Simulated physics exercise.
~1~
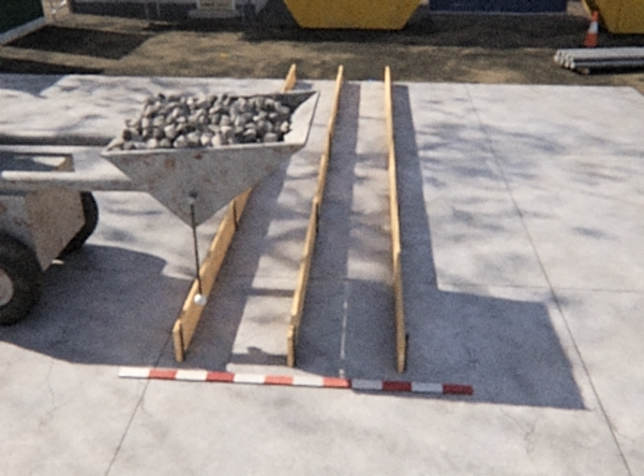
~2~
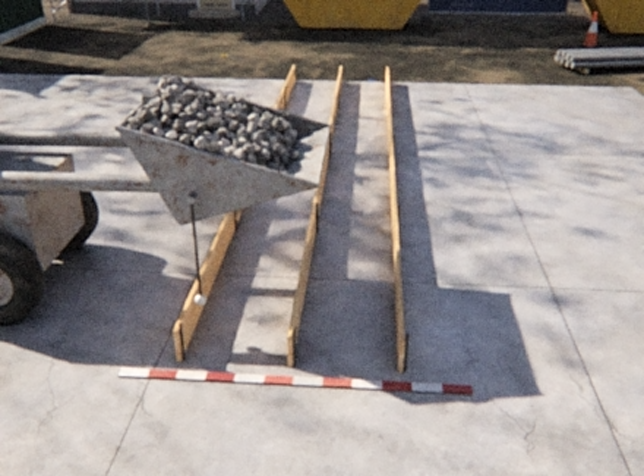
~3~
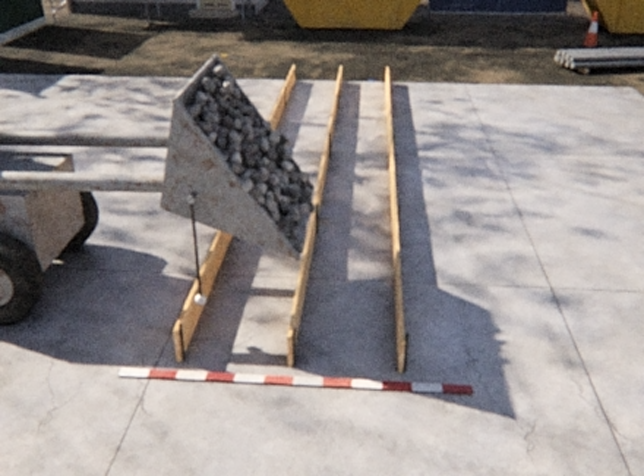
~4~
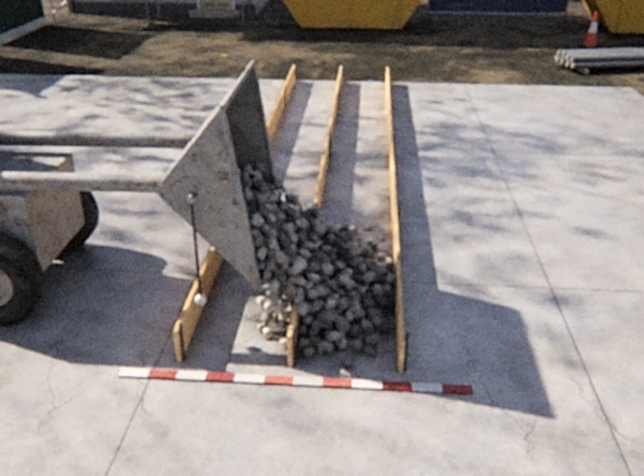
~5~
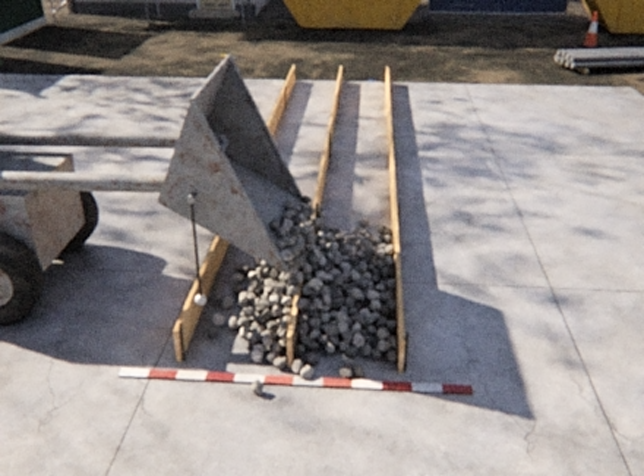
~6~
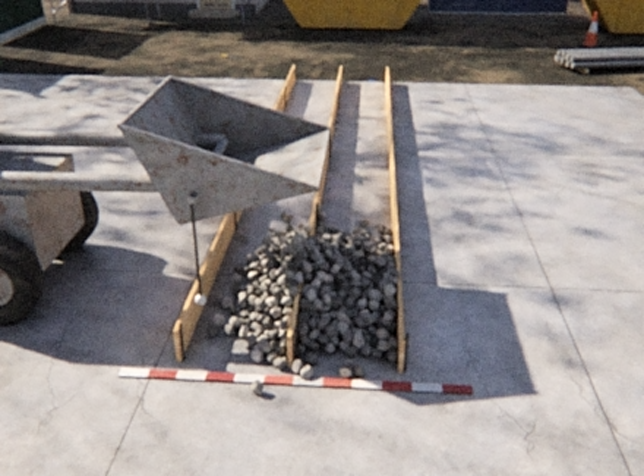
A grey steel bucket heaped with rounded grey stones hangs from the arms of a compact loader at the left, seen from above on a sunlit concrete yard. Three upright wooden planks run away from the viewer beneath and beside it, with a red and white striped bar lying across their near ends. The bucket tips down to the right, and the stones slide to its lip and pour out between the planks. They pile up around the middle plank, and a few roll near the striped bar. The emptied bucket swings back up, leaving the heap spread across both bays, more of it in the right one.
